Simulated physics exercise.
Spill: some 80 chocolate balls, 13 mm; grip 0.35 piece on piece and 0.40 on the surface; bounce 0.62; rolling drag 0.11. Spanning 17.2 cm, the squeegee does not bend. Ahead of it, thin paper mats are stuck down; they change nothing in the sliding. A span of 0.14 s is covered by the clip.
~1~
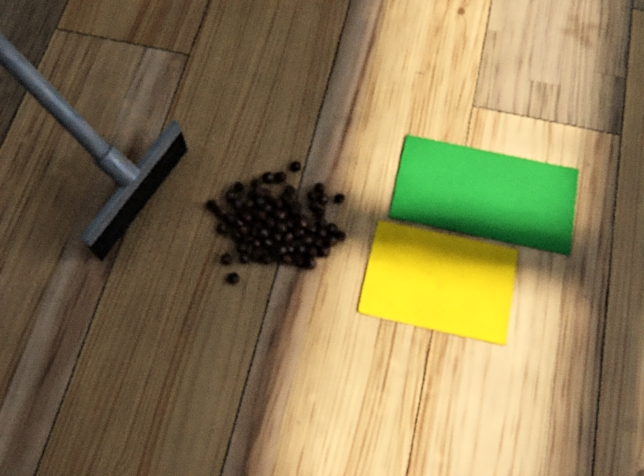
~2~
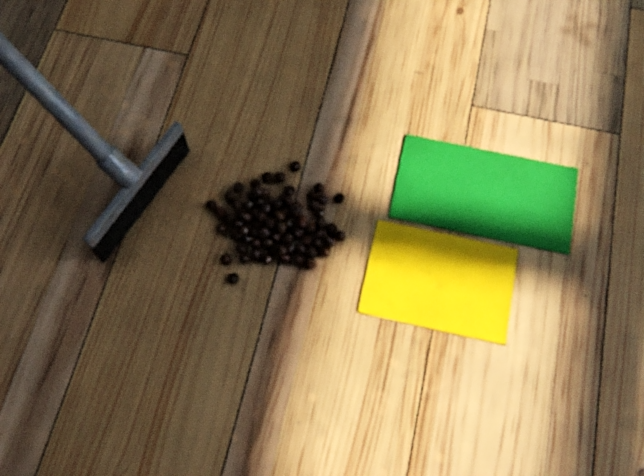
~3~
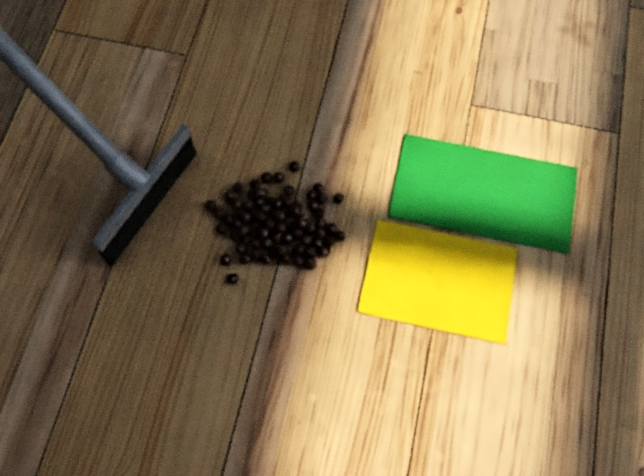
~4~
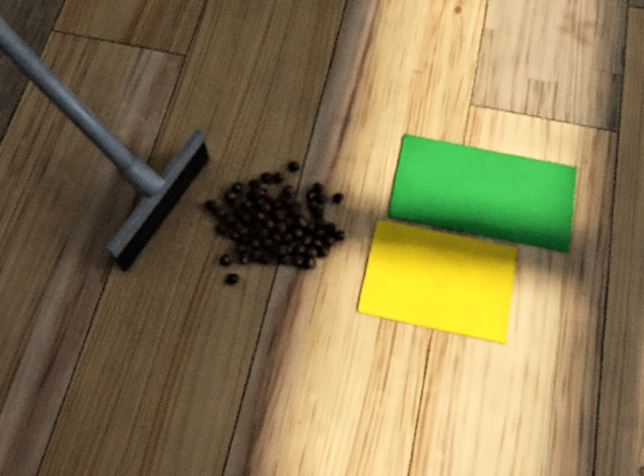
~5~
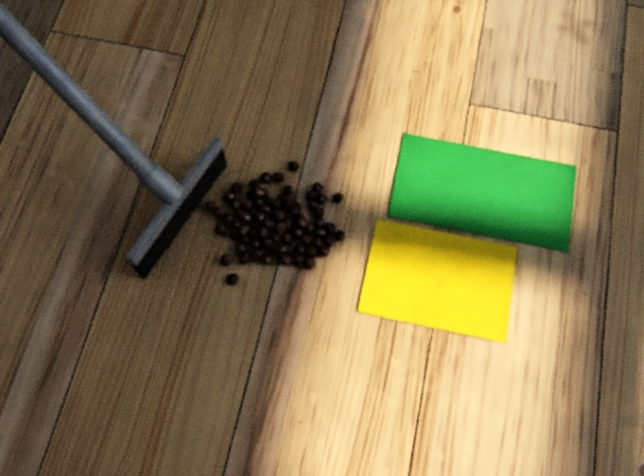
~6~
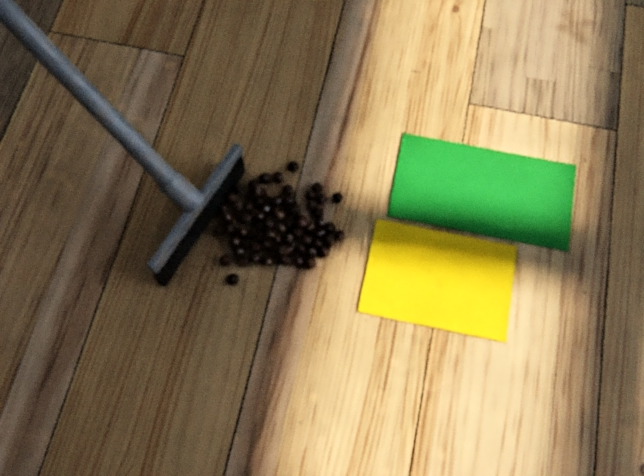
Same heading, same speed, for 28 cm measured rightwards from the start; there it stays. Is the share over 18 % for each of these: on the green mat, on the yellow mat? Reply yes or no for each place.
Green mat: No; yellow mat: No.
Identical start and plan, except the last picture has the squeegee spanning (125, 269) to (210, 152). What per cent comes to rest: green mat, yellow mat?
In per cent: Green mat 5 and yellow mat 20.
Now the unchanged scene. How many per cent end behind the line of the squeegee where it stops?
It works out to roughly 5 per cent.
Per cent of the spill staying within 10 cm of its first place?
I'd put it at close to 0 percent.
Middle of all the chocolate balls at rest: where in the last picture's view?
The centre lies at about (524, 345).
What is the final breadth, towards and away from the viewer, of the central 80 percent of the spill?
I'd say some 30 centimetres.
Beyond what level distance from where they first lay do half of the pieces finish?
Close to 32 cm, measured level.
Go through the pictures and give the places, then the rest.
The first frame shows squeegee from (88, 240) to (176, 129); moved 0.0 cm; pieces shifted so far, 0; middle of the spill at (281, 216); yellow mat at (439, 281); green mat at (485, 193).
The second frame shows squeegee from (91, 242) to (178, 130); moved 0.3 cm; pieces shifted so far, 0; middle of the spill at (280, 216).
The third frame shows squeegee from (99, 246) to (186, 133); moved 1.4 cm; pieces shifted so far, 0; middle of the spill at (280, 216).
The fourth frame shows squeegee from (114, 252) to (199, 138); moved 3.2 cm; pieces shifted so far, 0; middle of the spill at (279, 216).
The fifth frame shows squeegee from (134, 260) to (218, 145); moved 5.6 cm; pieces shifted so far, 0; middle of the spill at (279, 216).
The sixth frame shows squeegee from (154, 268) to (237, 151); moved 8.1 cm; pieces shifted so far, 12; middle of the spill at (279, 216); yellow mat at (439, 279); green mat at (483, 191).
Then, 0.17 s after the last picture, squeegee 23 cm from its start, spill 20 cm wide; yellow mat 20 %, off the mats 75 %.
Then, 0.34 s after the last picture, squeegee 29 cm from its start, spill 30 cm wide; yellow mat 45 %, green mat 5 %, off the mats 45 %.
Then, 0.48 s after the last picture, squeegee 29 cm from its start, spill 36 cm wide; yellow mat 25 %, green mat 5 %, off the mats 70 %.
In the end, yellow mat 10 %, green mat 5 %, off the mats 85 %.
